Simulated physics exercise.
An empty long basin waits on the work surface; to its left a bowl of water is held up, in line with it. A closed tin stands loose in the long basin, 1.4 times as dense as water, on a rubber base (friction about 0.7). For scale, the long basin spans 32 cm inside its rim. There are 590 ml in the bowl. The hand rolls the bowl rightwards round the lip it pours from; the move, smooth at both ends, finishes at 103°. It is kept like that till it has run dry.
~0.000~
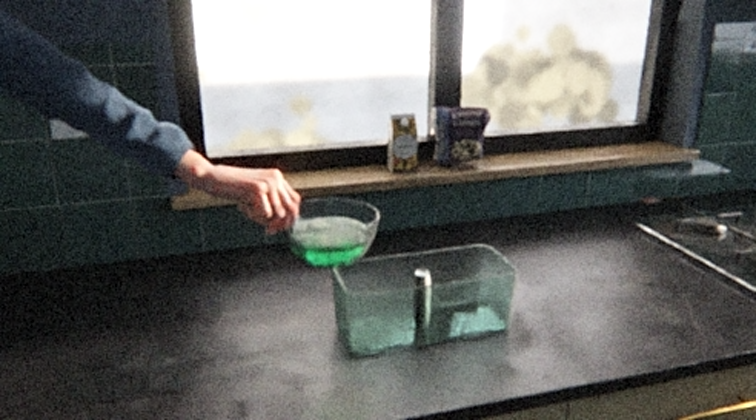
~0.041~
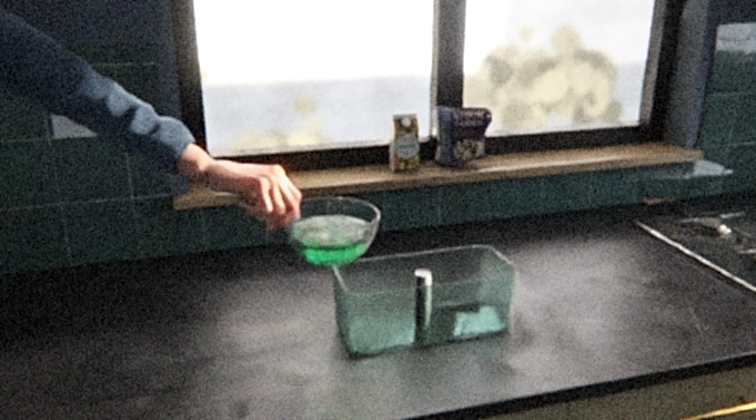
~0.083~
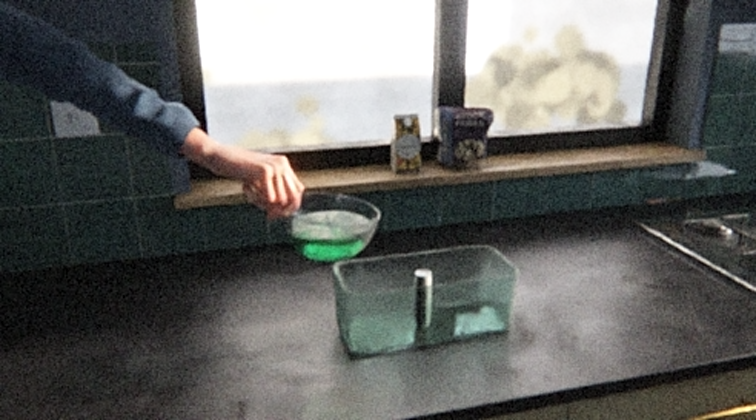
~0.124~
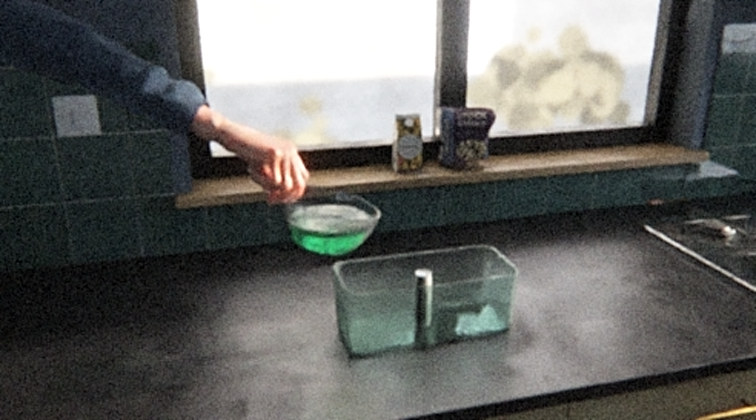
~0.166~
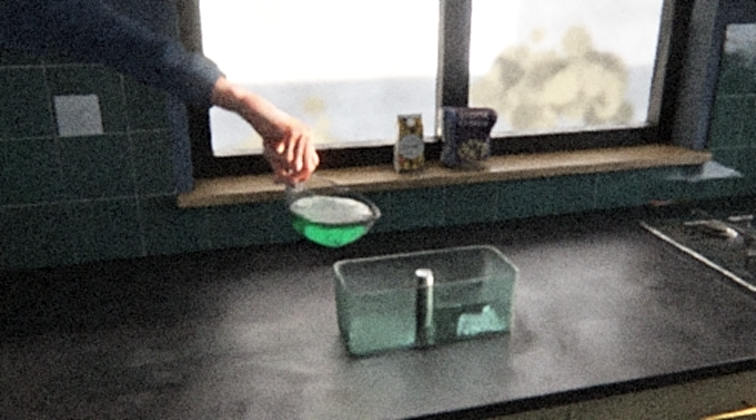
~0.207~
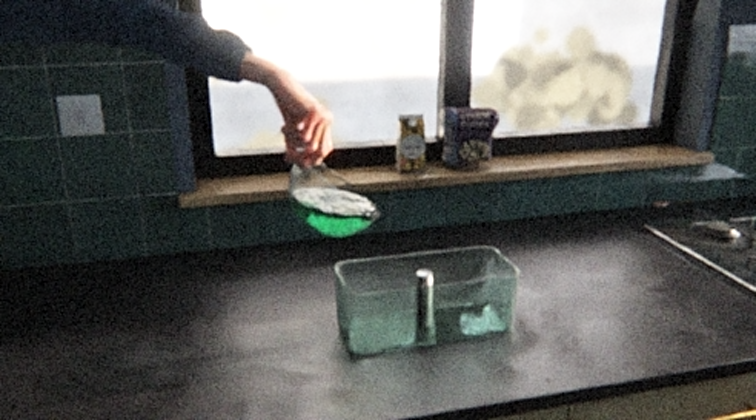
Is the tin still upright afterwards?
It remains upright.
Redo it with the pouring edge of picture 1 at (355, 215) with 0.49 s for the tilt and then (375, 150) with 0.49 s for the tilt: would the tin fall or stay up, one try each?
First it falls; then it topples.
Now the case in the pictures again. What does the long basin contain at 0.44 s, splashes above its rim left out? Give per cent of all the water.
Some 4 per cent.
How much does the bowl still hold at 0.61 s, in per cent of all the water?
Near 0 in a hundred.
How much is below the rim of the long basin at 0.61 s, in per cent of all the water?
About 88 per cent.
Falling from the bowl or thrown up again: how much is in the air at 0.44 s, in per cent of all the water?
Near 64 in a hundred.
By 0.44 s the tilt is 101° and 32 per cent is still to pour; the tin stands where it began.
By 0.61 s the tilt is 103° and 0 per cent is still to pour; the tin stands where it began.
By 0.79 s the tilt is 103° and 0 per cent is still to pour; the tin stands where it began.
By 0.99 s the tilt is 103° and 0 per cent is still to pour; the tin stands where it began.
At rest the tin stands where it began.
